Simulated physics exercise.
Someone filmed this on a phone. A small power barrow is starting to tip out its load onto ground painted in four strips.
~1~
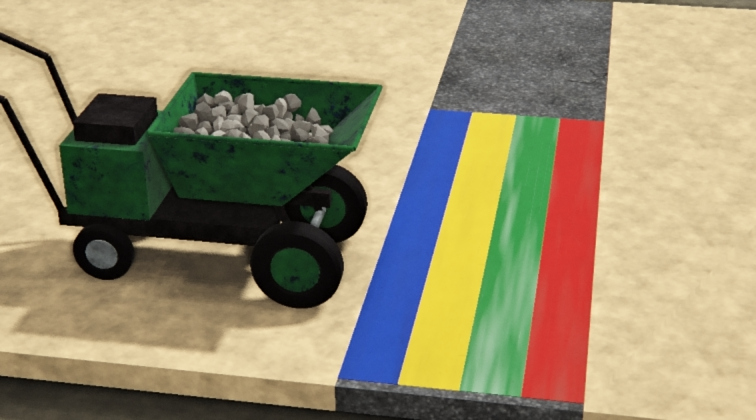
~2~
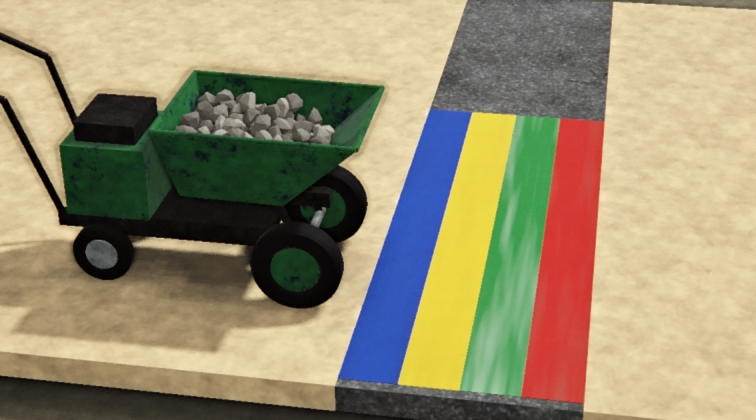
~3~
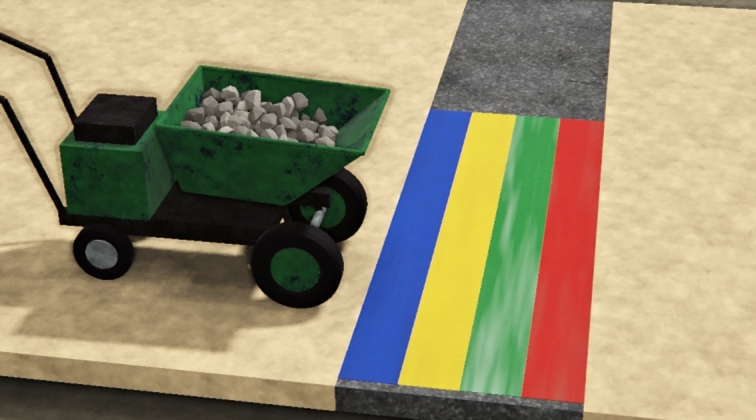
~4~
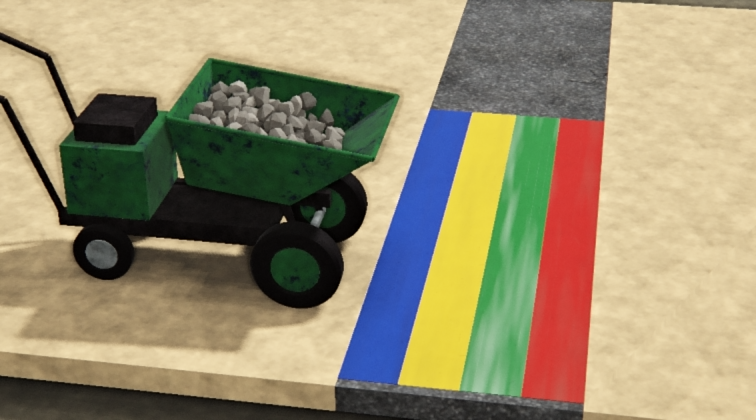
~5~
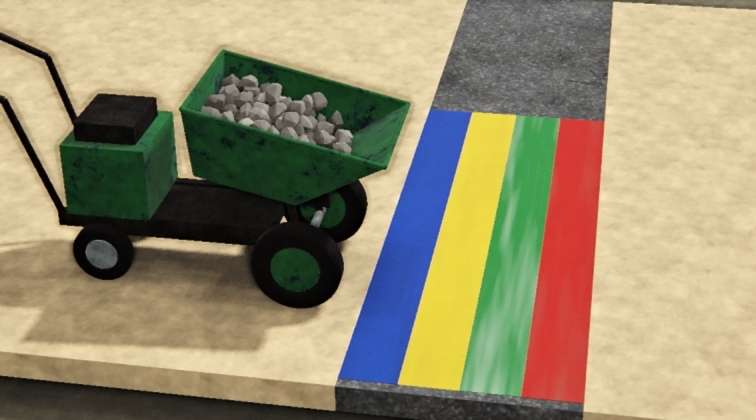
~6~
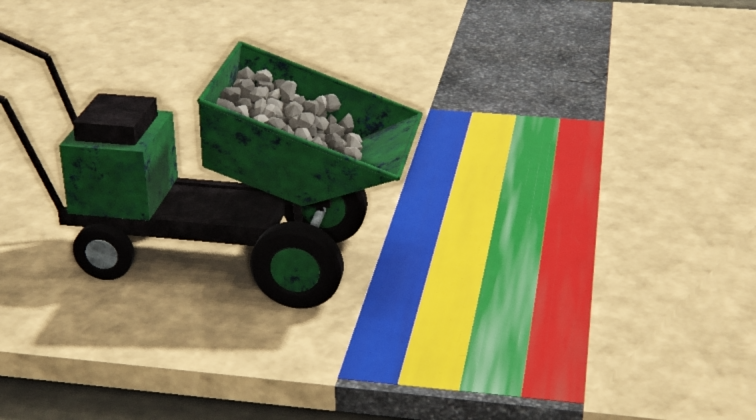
A green skip of broken stones tilts forward on a small barrow beside four painted strips.
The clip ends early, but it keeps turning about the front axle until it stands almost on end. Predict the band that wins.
The green one.
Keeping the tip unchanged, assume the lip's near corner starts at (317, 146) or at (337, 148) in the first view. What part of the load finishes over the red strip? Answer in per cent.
The first gives close to 10 per cent and the second 10 per cent.
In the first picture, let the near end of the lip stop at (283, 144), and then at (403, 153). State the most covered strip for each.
Case one gives the yellow one, case two gives that red strip.
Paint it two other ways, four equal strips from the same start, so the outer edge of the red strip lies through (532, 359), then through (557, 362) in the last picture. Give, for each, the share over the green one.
The first painting gives around 30 per cent, the second around 30 per cent.
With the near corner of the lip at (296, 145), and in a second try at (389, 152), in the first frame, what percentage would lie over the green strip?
Approximately 20 per cent and 30 per cent, in that order.
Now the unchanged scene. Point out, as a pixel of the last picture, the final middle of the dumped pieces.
Somewhere around (510, 284) in the final view.
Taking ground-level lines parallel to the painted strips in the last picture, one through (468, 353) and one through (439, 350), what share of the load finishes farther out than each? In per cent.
Some 50 and some 60 per cent, respectively.
Shortly afterwards, skip tipped steeply; the whole lot in the skip.
Next, skip tipped right over; near two thirds in the skip; a little over the yellow strip; near a quarter over the green strip; only a few over the red strip.
Some moments later, skip tipped right over; near a third in the skip; a little over the yellow strip; near a third over the green strip; a little over the red strip; a little off the paint.
In the end, skip tipped right over; near a third in the skip; none at all over the blue strip; a little over the yellow strip; near a third over the green strip; a little over the red strip; a little off the paint.
